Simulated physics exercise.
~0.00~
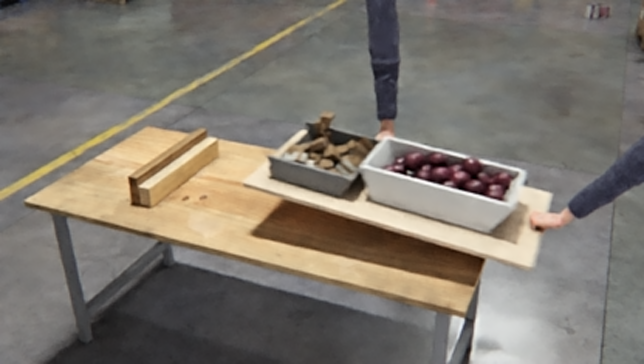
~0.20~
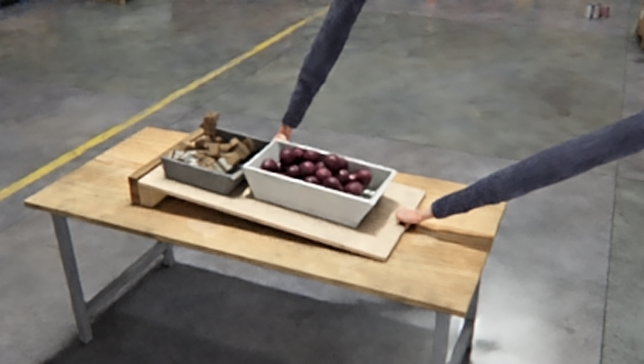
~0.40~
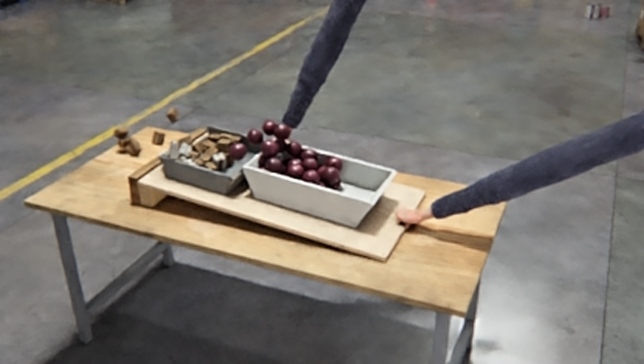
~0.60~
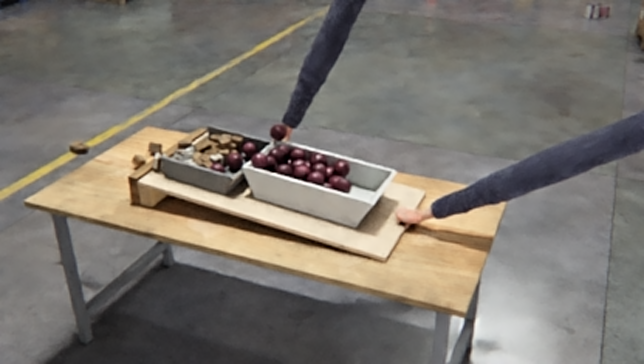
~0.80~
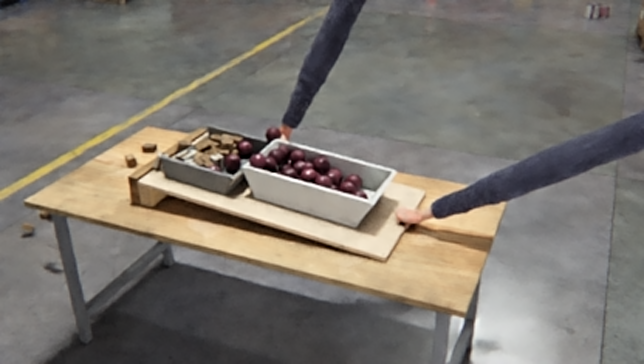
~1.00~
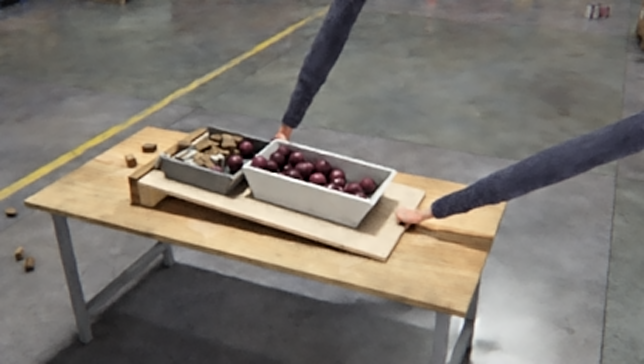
In a warehouse with a grey concrete floor and a yellow line, seen from above at an angle, a wooden table holds a wooden stop near its left end. Two dark-sleeved arms hold a pale board carrying a small grey basket of brown parcels and a larger white basket of dark red onions. The arms bring the board down leftward until it rests against the stop, still slanted. The contents surge left, with parcels flying out and onions tumbling into the grey basket. Finally two parcels lie on the table, others on the floor, while the hands keep holding the board.
